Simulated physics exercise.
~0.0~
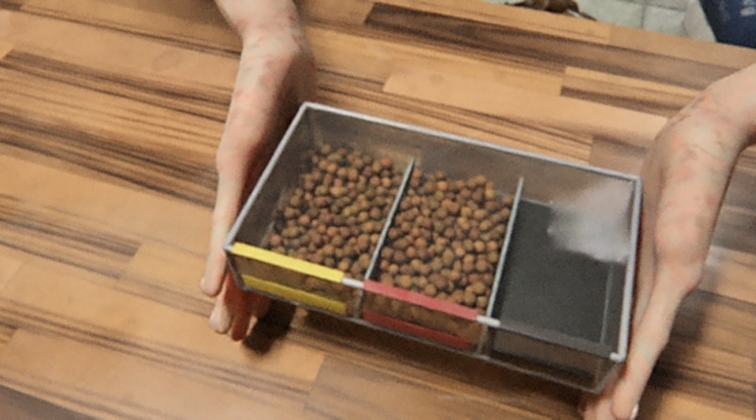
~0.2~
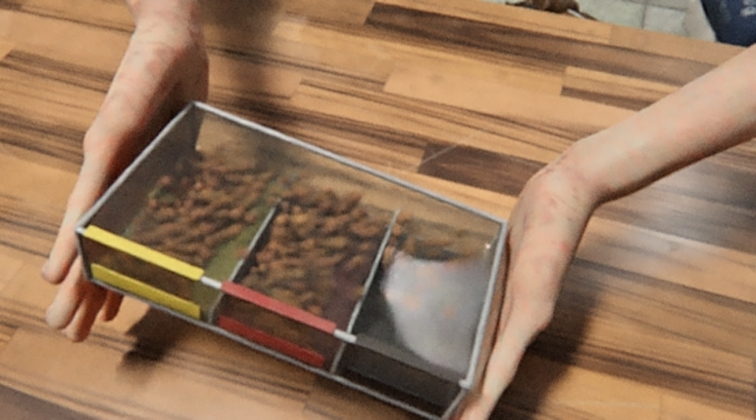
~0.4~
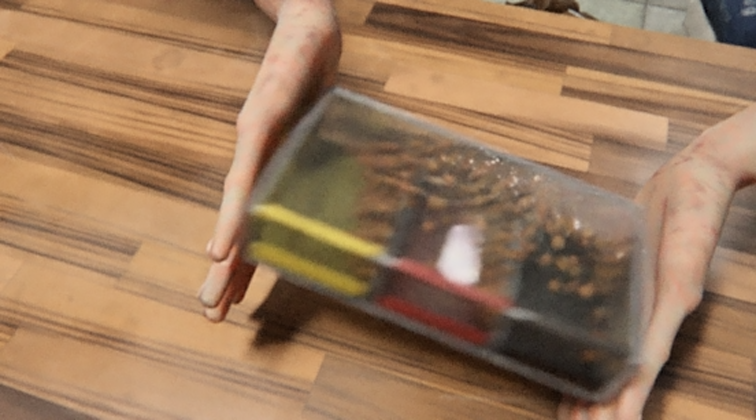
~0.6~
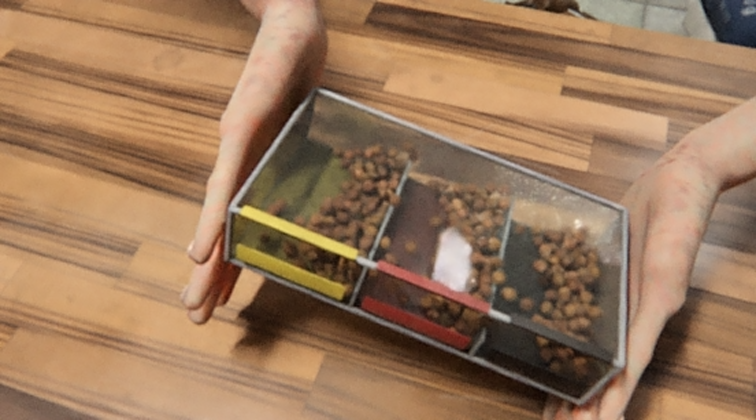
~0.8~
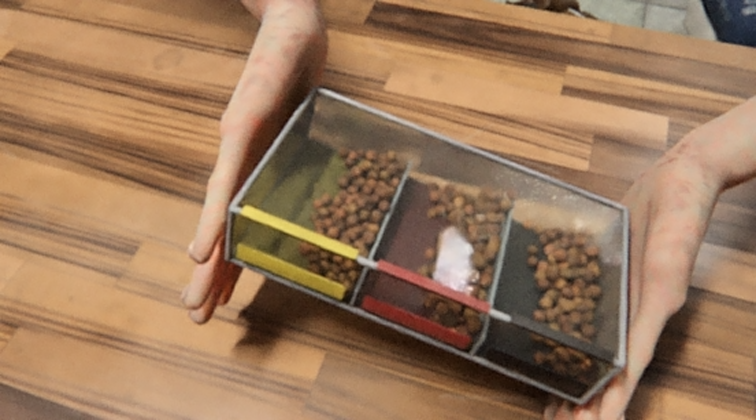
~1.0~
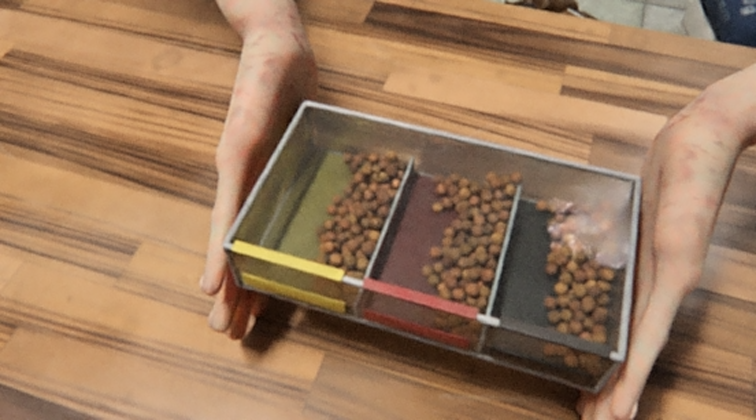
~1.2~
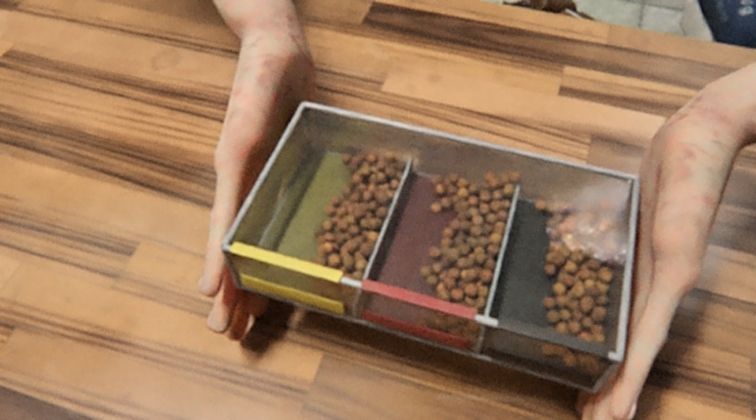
Two hands hold a shallow, clear-lidded box above a striped wooden table, seen from above at an angle. Its three compartments are marked yellow at left, red in the middle and black at right, and small brown balls fill the yellow and red ones while the black one is empty. The hands swing the box left, then right, tilting it so that the balls blur and spill over the partitions into the black compartment. The box steadies while tilted, and the balls settle. Finally the hands level it, leaving balls gathered toward the right side of all three compartments.
